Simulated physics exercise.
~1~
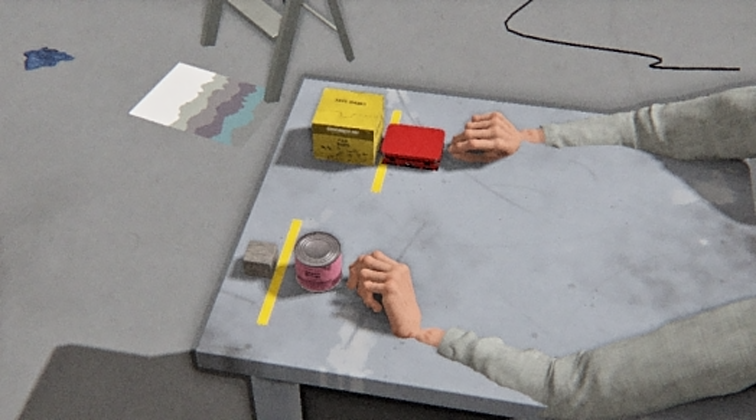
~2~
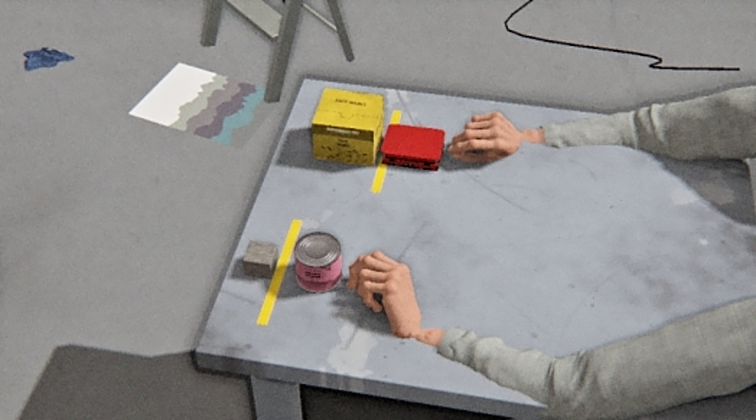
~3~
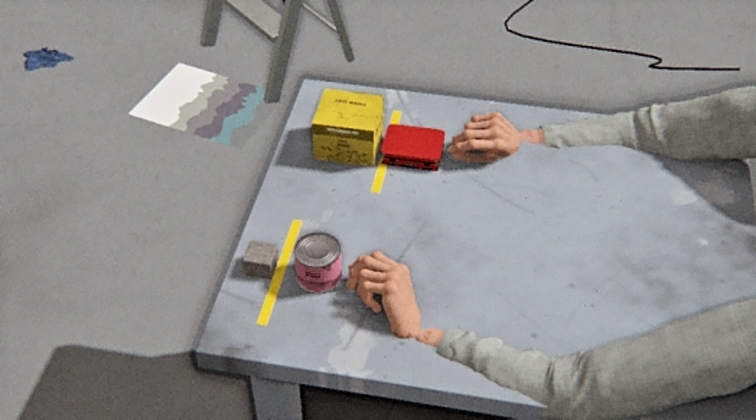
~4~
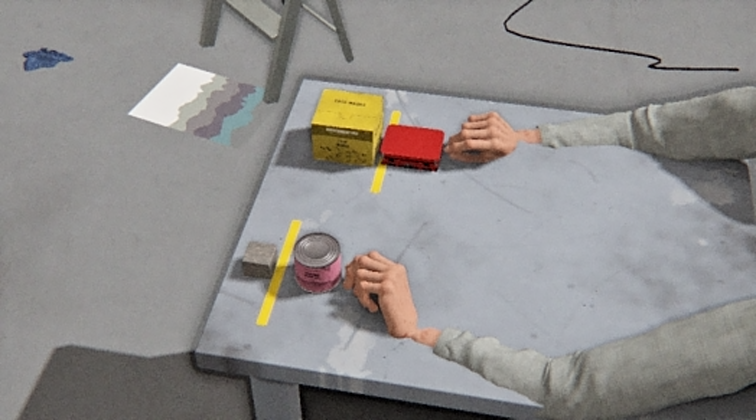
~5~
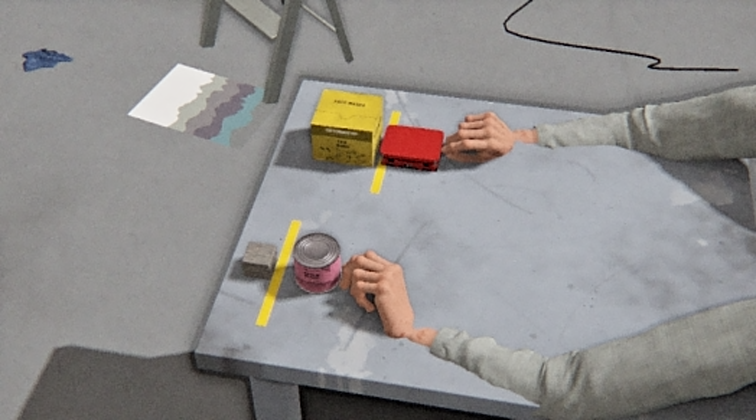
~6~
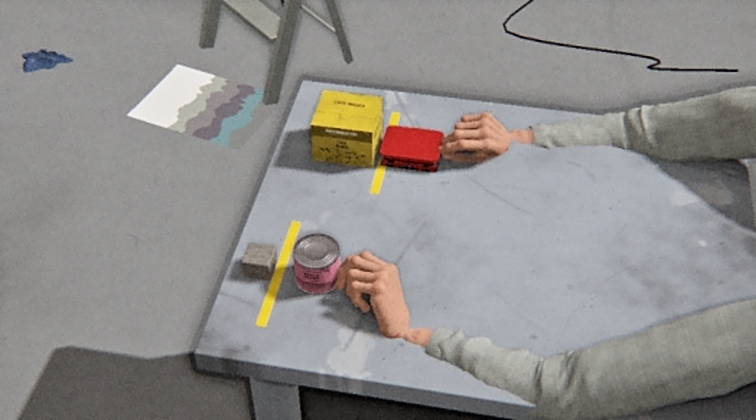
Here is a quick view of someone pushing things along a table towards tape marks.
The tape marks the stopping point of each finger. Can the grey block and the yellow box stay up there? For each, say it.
My guess is the grey block has come off afterwards, my guess is the yellow box is still up there afterwards.
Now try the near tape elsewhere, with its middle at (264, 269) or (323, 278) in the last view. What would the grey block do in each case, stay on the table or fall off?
Note - try 1 lost over the side, try 2 safe on top.
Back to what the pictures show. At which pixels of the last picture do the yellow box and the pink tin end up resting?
Final spots: Yellow box at (295, 122), pink tin at (251, 254).
Then, 1.36 s past the last view, grey block on its side near (210, 287); yellow box travelled about its own width near (295, 122).
Then, 1.66 s past the last view, grey block come down; yellow box travelled about its own width near (295, 122).
Finally, the grey block goes over the edge; the yellow box stays on the table, near (295, 122).
